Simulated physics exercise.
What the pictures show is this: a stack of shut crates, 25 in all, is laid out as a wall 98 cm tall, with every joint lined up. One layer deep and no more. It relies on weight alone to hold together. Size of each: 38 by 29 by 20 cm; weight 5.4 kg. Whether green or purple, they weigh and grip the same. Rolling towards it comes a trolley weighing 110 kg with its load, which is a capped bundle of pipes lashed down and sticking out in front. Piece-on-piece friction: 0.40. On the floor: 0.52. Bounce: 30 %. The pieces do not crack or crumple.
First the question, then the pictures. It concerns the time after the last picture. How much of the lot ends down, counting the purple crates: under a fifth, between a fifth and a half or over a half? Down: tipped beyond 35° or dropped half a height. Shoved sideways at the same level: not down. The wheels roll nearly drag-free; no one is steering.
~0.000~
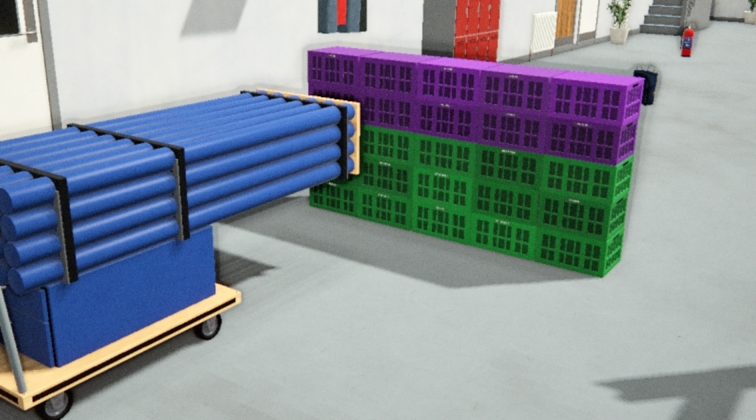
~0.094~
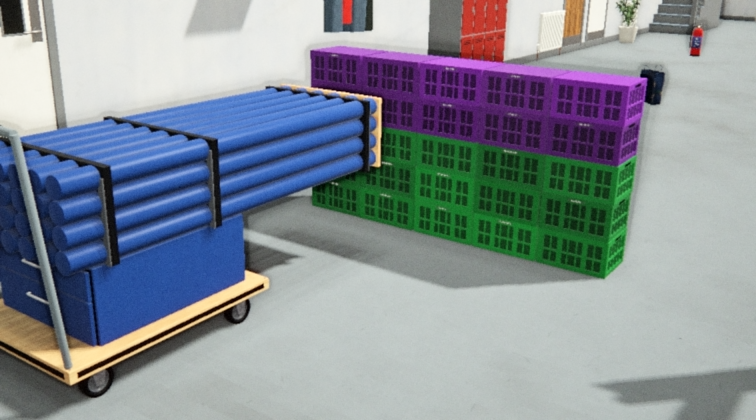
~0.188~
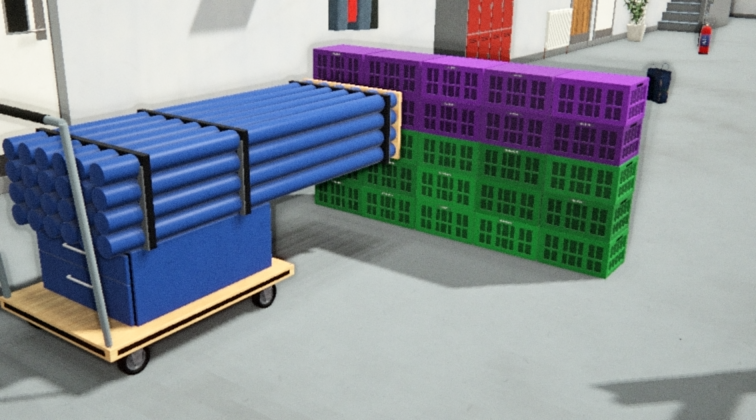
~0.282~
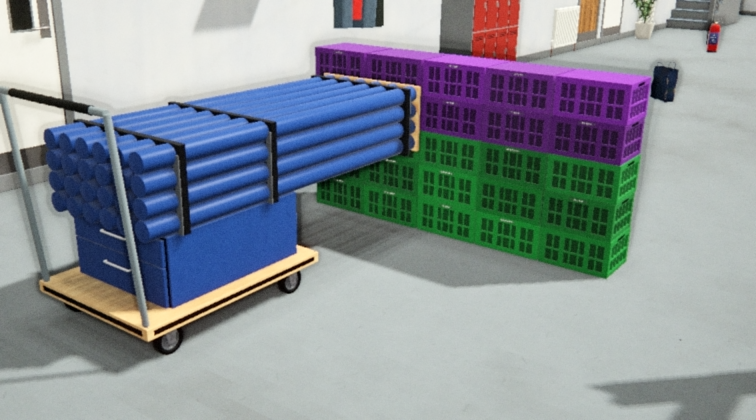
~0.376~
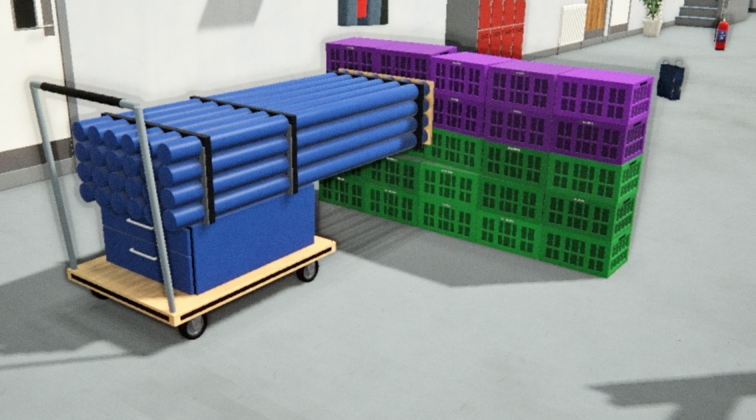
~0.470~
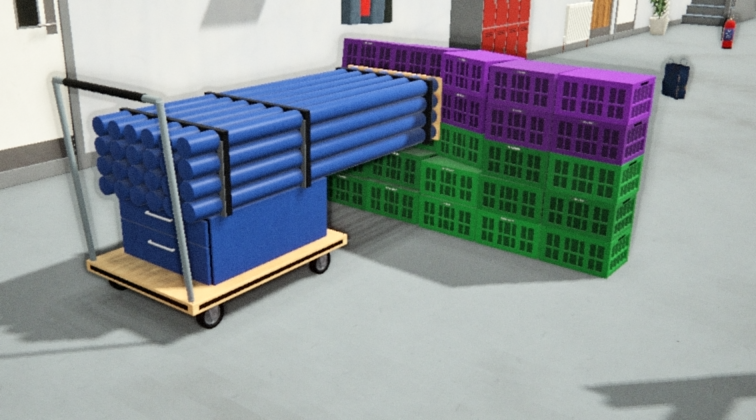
Down in the end: The majority.
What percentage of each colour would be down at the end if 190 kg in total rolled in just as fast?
Green 20, purple 60 %.
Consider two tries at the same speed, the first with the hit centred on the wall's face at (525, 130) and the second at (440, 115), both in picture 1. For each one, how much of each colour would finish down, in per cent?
First try then second: Green 30 and 20, purple 60 and 60 per cent.
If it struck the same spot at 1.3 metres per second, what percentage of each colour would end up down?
Down at the end: Green 30 per cent, purple 60 per cent.
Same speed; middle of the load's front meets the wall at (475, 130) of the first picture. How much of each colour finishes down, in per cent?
Then green ends 10 per cent down and purple 40 per cent.
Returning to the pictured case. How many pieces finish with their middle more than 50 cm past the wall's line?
8 or thereabouts.
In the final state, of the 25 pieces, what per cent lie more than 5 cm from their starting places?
Shifted fraction is 60 per cent.
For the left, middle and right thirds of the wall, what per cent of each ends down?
The thirds come out at 60 on the left, 60 in the middle and 0 on the right, in per cent.
By 0.58 s, load 29 cm past the wall's line, still rolling; none of the 10 purple crates down (0 of 25 in all colours); top purple crate moved 18 mm.
By 0.80 s, load 51 cm past the wall's line, still rolling; 6 of the 10 purple crates down (9 of 25 in all colours); top purple crate moved 18 mm.
By 1.30 s, load 94 cm past the wall's line, still rolling; 6 of the 10 purple crates down (9 of 25 in all colours); top purple crate moved 19 mm.
When it is over (2.0 s), load 1.06 m past the wall's line, stopped; 6 of the 10 purple crates down (9 of 25 in all colours); top purple crate moved 20 mm; top green crate moved 17 mm. That is 60 per cent. In pixels of the last frame, middles, top purple crate near (535, 85), top green crate near (528, 158).
